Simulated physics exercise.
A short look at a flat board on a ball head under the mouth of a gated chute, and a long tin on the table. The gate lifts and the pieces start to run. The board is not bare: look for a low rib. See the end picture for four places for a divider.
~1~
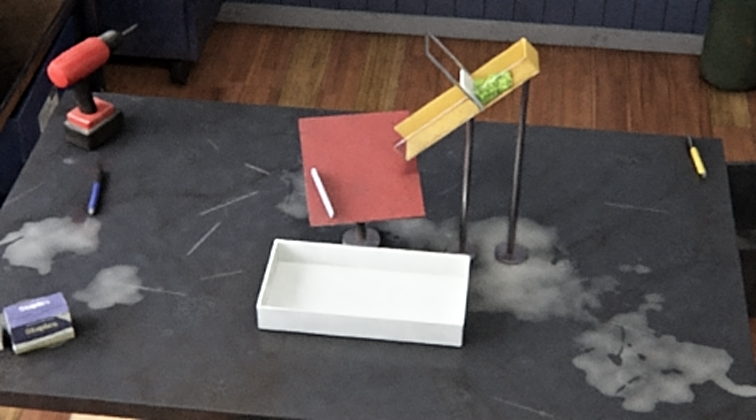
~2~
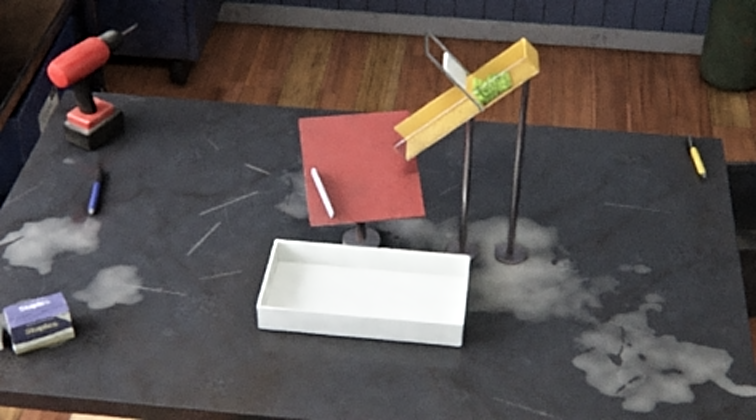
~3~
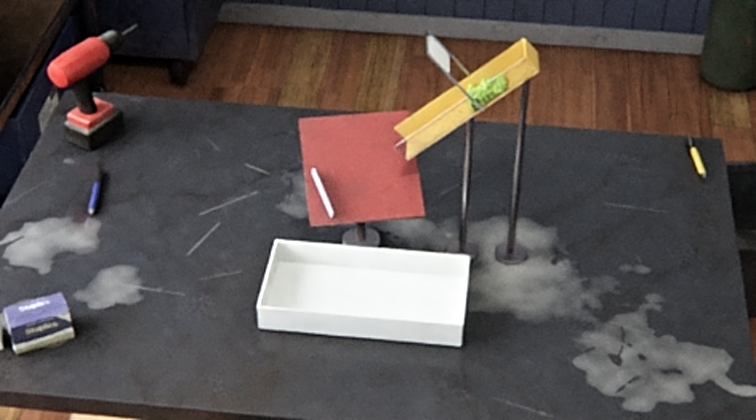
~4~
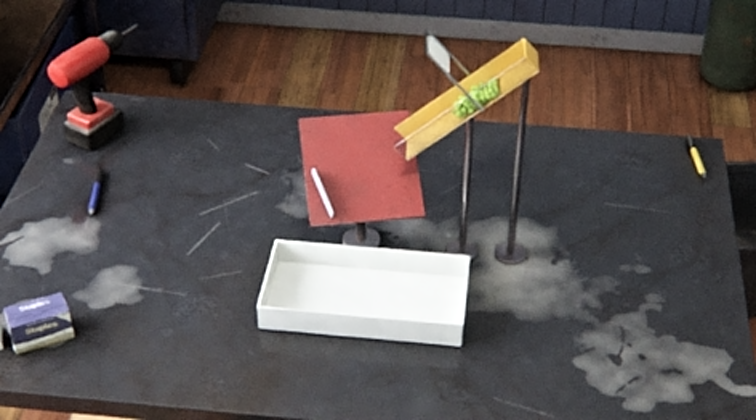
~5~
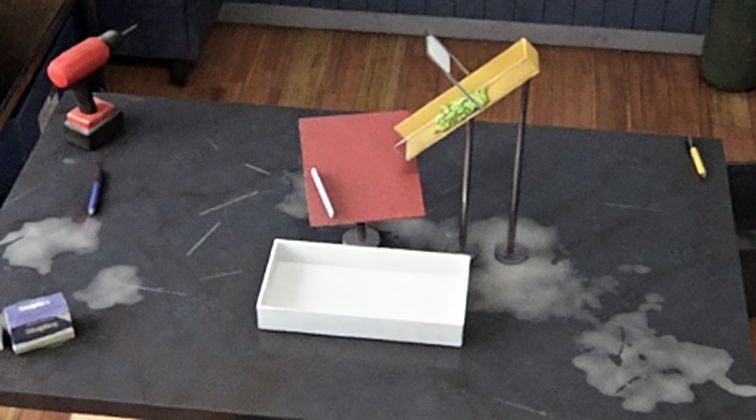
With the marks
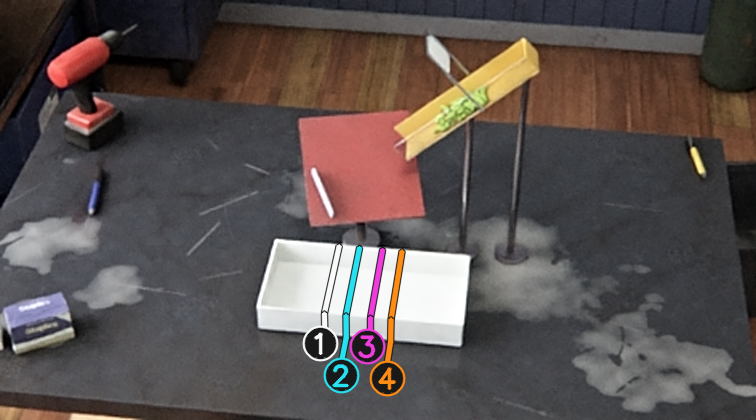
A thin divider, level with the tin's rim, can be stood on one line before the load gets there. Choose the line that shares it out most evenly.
Use line 2.
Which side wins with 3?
More lands on the left.
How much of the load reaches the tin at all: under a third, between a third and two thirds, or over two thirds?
About that: Over two thirds.
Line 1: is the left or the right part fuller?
More lands on the right.
On the marked copy, line 1 crosses the front rim at (324, 312); line 2 crosses the front rim at (346, 314); line 3 crosses the front rim at (370, 316); line 4 crosses the front rim at (391, 318).
With 1, of what is caught, about a tenth on the left of the divider, the larger part on the right.
With 2, of what is caught, roughly two thirds on the left of the divider, roughly a third on the right.
With 3, of what is caught, almost all on the left of the divider, about a tenth on the right.
With 4, of what is caught, almost all on the left of the divider, just a few on the right.
